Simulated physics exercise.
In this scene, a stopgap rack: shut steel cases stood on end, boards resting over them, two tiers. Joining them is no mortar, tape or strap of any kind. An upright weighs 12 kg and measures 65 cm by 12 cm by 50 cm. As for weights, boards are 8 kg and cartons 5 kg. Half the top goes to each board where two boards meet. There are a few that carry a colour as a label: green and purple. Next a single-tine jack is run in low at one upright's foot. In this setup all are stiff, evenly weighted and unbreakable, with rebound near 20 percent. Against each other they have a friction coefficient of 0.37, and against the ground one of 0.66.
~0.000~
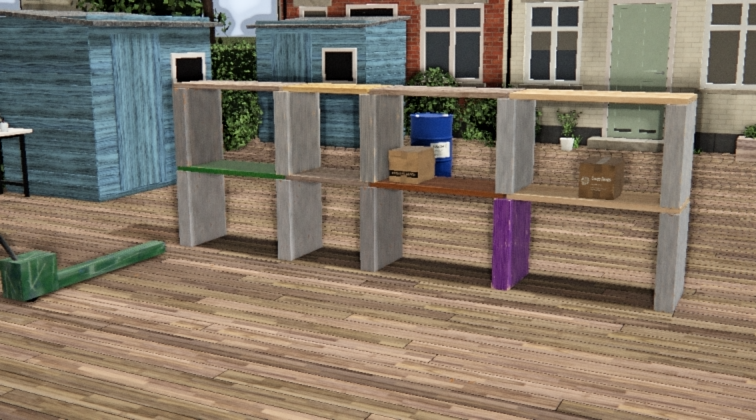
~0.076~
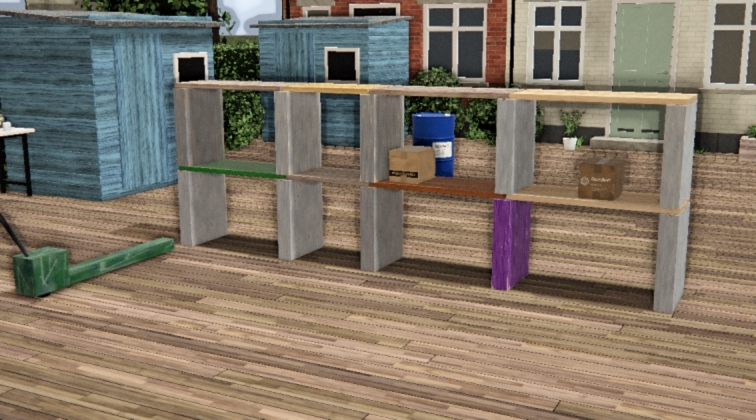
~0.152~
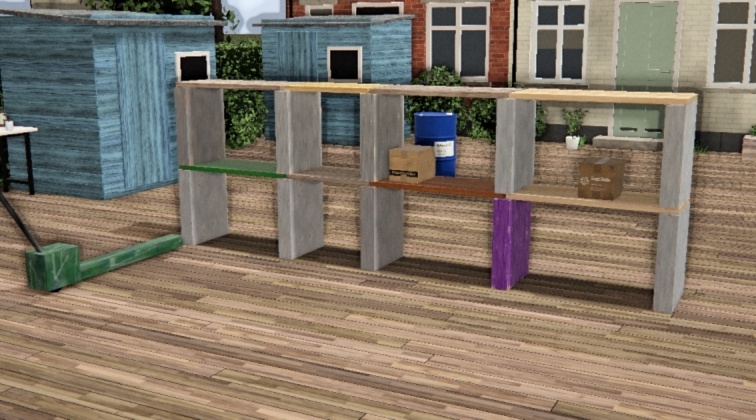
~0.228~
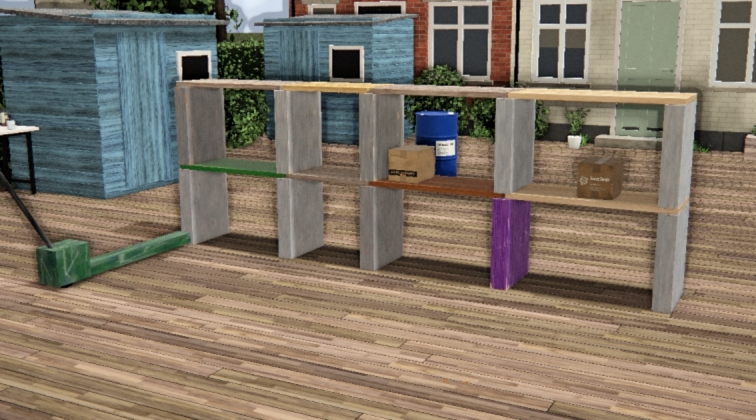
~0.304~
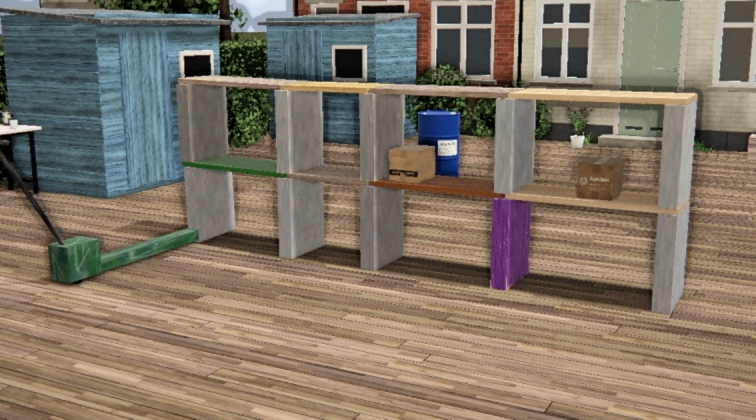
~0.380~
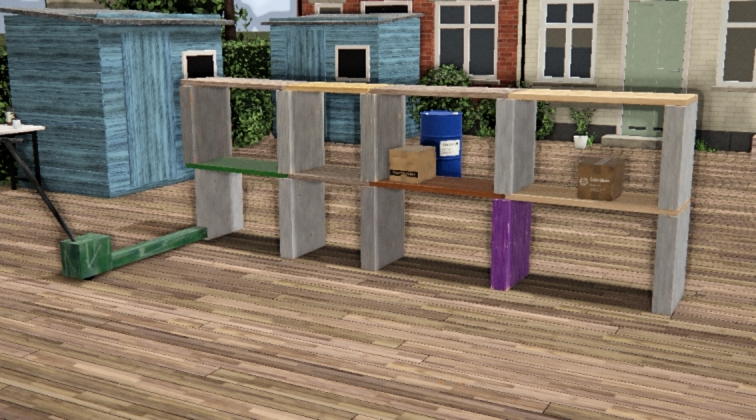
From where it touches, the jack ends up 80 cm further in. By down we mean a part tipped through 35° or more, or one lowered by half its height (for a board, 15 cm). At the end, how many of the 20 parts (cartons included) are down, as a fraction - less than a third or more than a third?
I would say under a third of them.
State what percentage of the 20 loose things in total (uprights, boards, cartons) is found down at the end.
Around 0 percent of that group.
After 0.58 s, none of the 20 pieces down, 4 disturbed; green board 9 cm from its place.
After 0.82 s, none of the 20 pieces down, 4 disturbed; green board 22 cm from its place.
In the end (1.9 s), none of the 20 pieces down, 5 disturbed; green board 30 cm from its place; purple upright unmoved. That is 0 per cent. From the last view, middles, green board near (268, 162), purple upright near (512, 238).
